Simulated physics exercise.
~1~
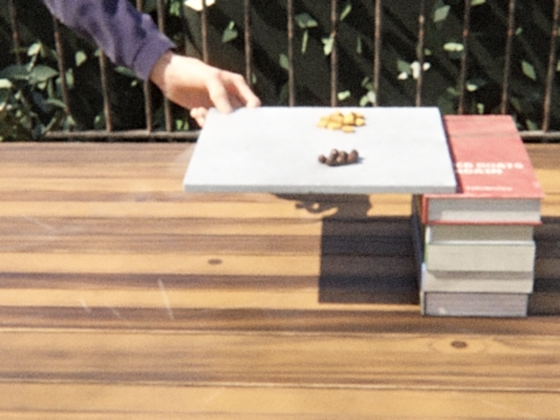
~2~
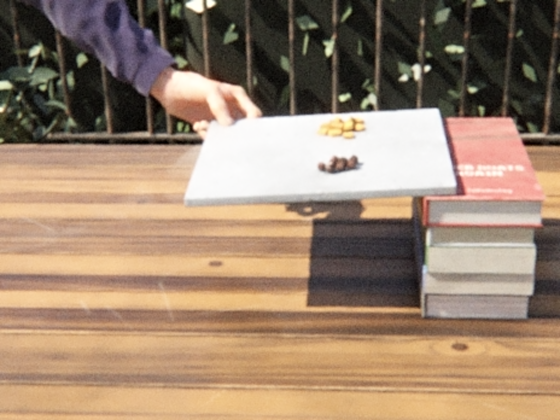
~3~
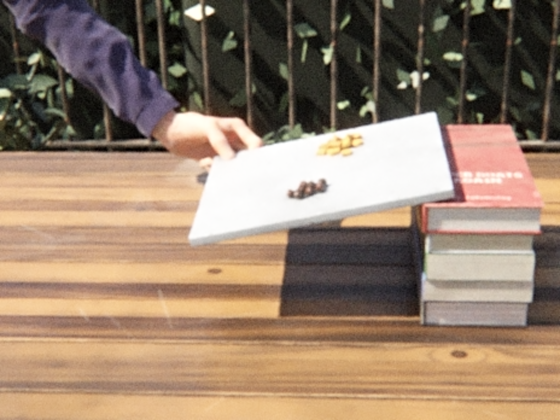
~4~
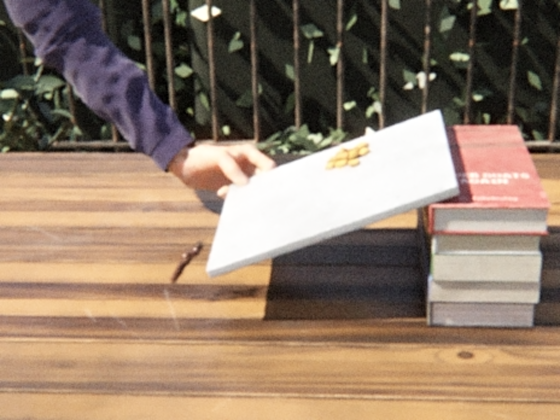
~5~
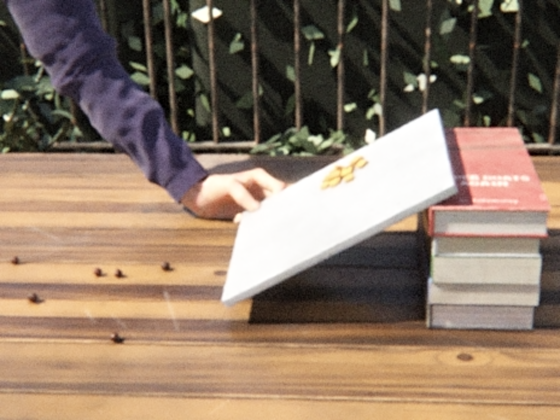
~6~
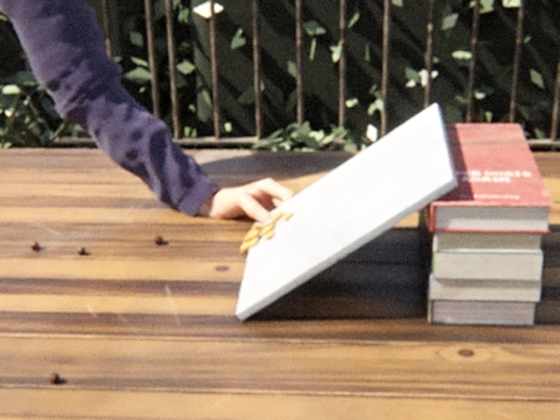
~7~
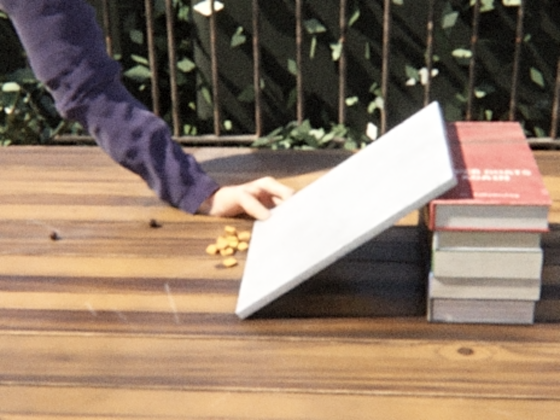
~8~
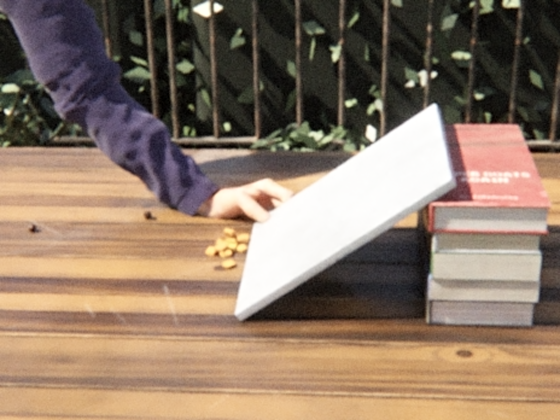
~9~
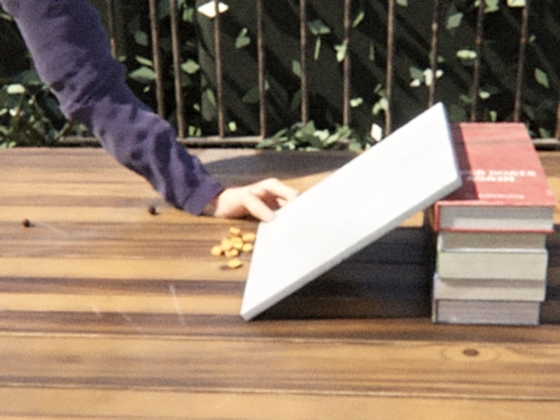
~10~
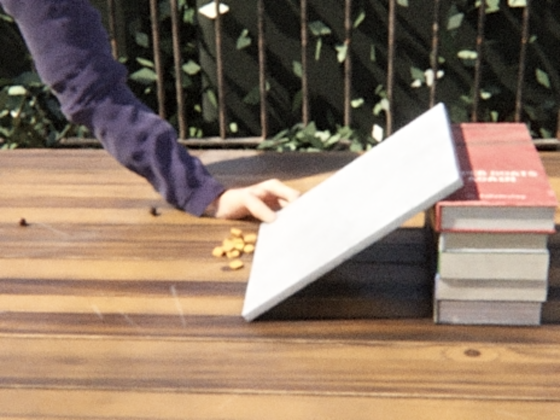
On a sunny wooden table, a hand lowering a book-propped board, dark beads scattering far left, yellow pieces later settling beside its foot.
